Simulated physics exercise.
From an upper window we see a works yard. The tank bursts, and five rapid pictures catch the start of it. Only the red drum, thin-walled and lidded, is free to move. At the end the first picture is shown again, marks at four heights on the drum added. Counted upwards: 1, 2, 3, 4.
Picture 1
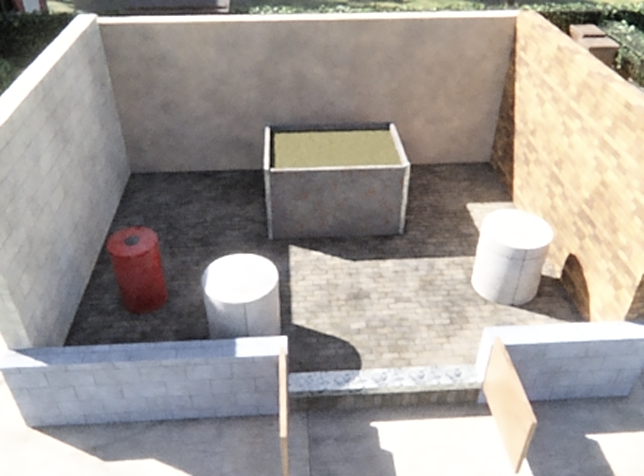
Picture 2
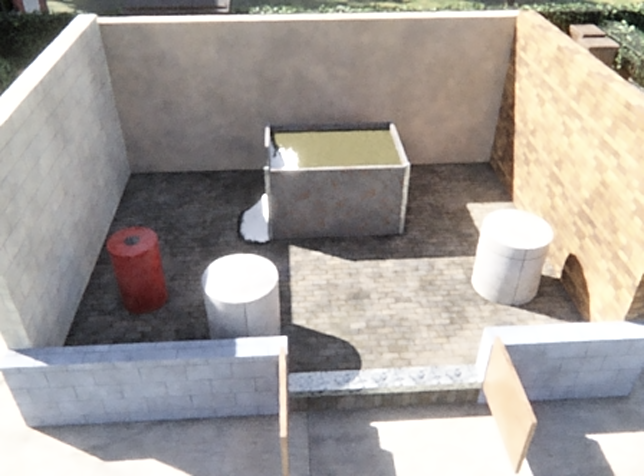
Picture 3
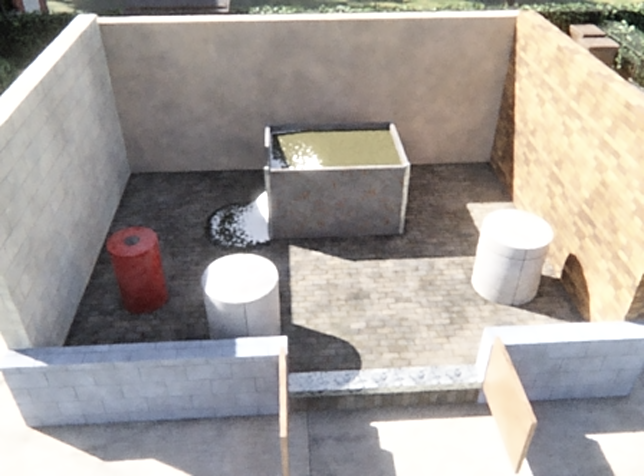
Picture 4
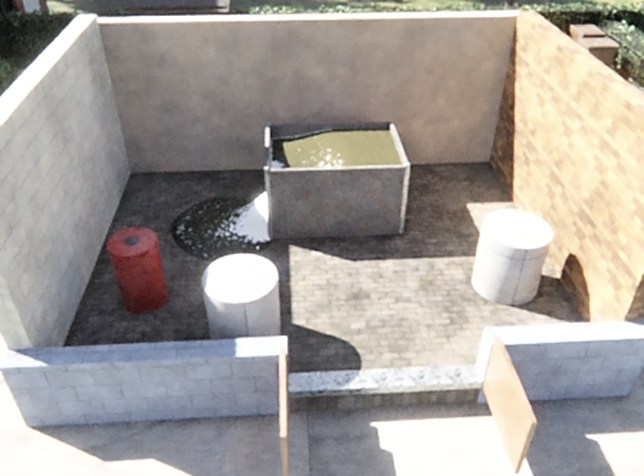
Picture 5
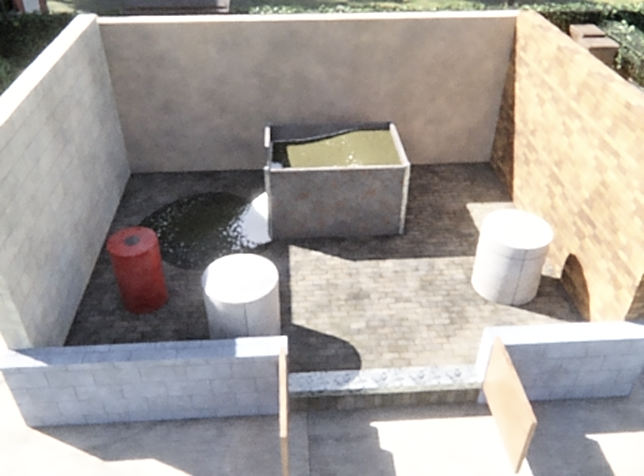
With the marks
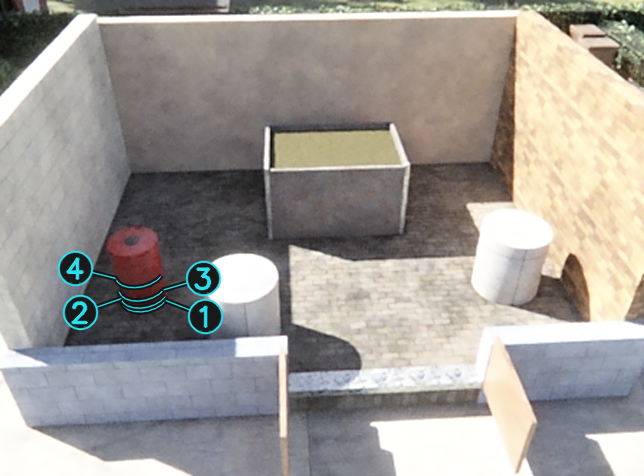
In a walled yard, water poured from the left side of a raised tank onto the paving, and a dark puddle spread left towards the red drum, which stayed still.
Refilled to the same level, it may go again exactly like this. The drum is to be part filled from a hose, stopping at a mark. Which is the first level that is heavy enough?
The limit is 4.
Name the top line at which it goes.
3.
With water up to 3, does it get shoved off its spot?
Yes, it does.
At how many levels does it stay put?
One.
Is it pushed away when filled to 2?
Yes.
In cyan, 1 at (141, 311); 2 at (140, 308); 3 at (138, 301); 4 at (135, 287); from the bottom up 1, 2, 3, 4.
If 1 is chosen, it is pushed about 6 times its own width away.
If 2 is chosen, it is pushed about twice its own width away.
If 3 is chosen, it is pushed about twice its own width away.
If 4 is chosen, it does not move.
